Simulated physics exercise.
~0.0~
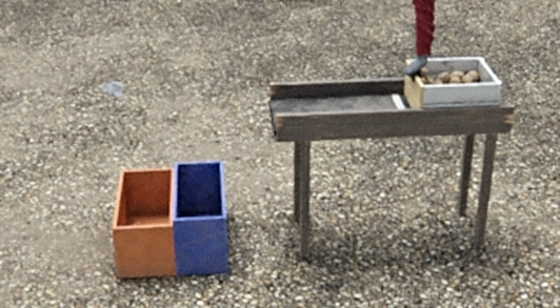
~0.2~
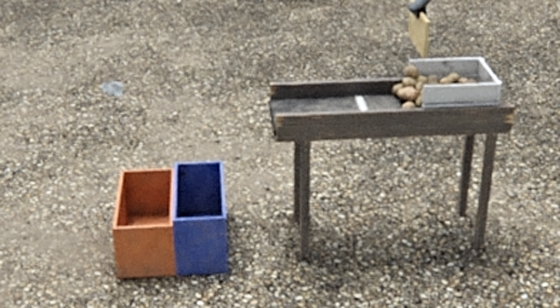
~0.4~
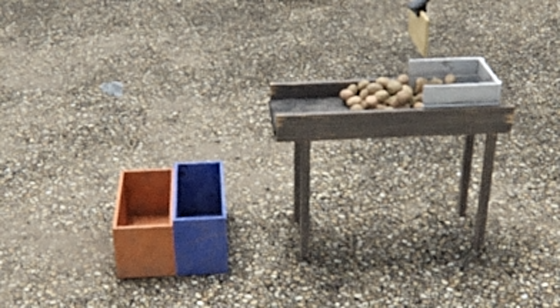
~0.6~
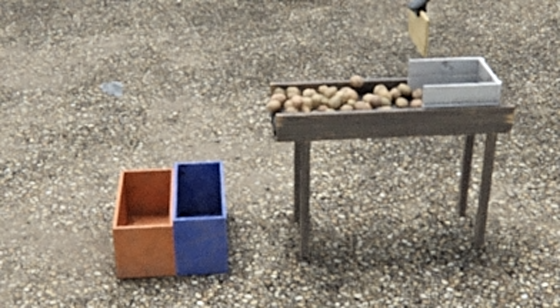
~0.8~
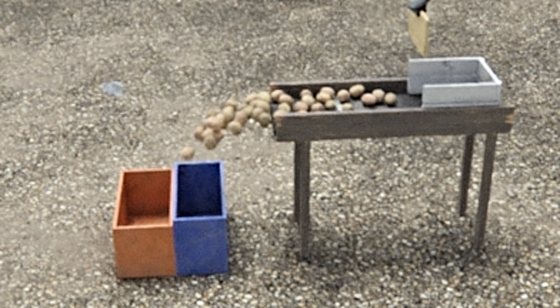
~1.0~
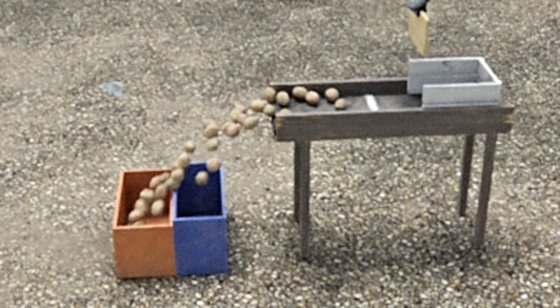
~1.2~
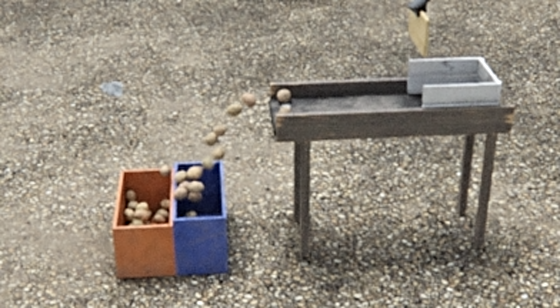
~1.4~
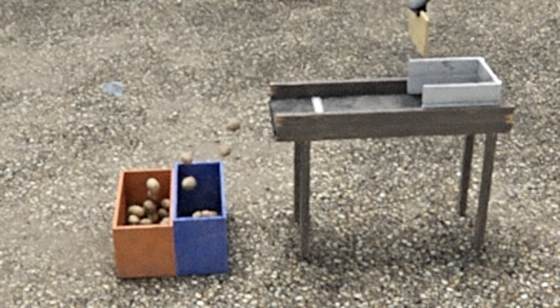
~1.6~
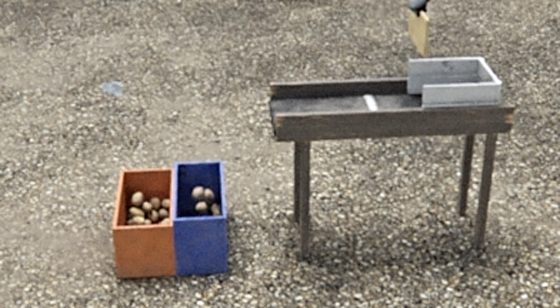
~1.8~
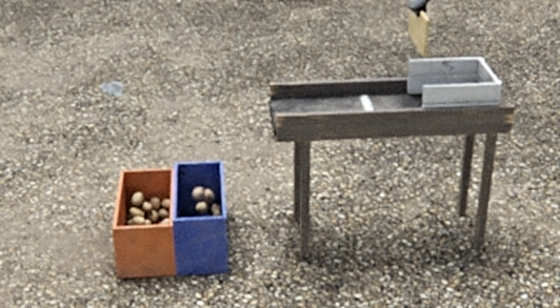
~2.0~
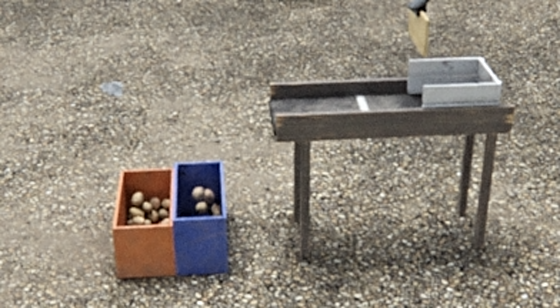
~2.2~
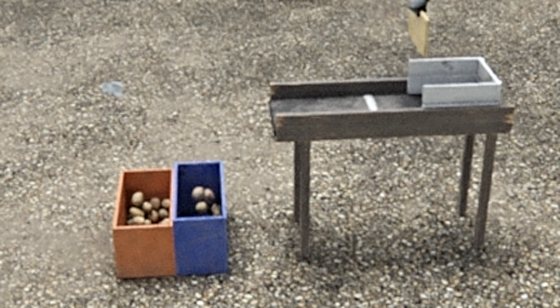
A robotic arm lifts a gate, and brown lumps ride left into orange and blue boxes.
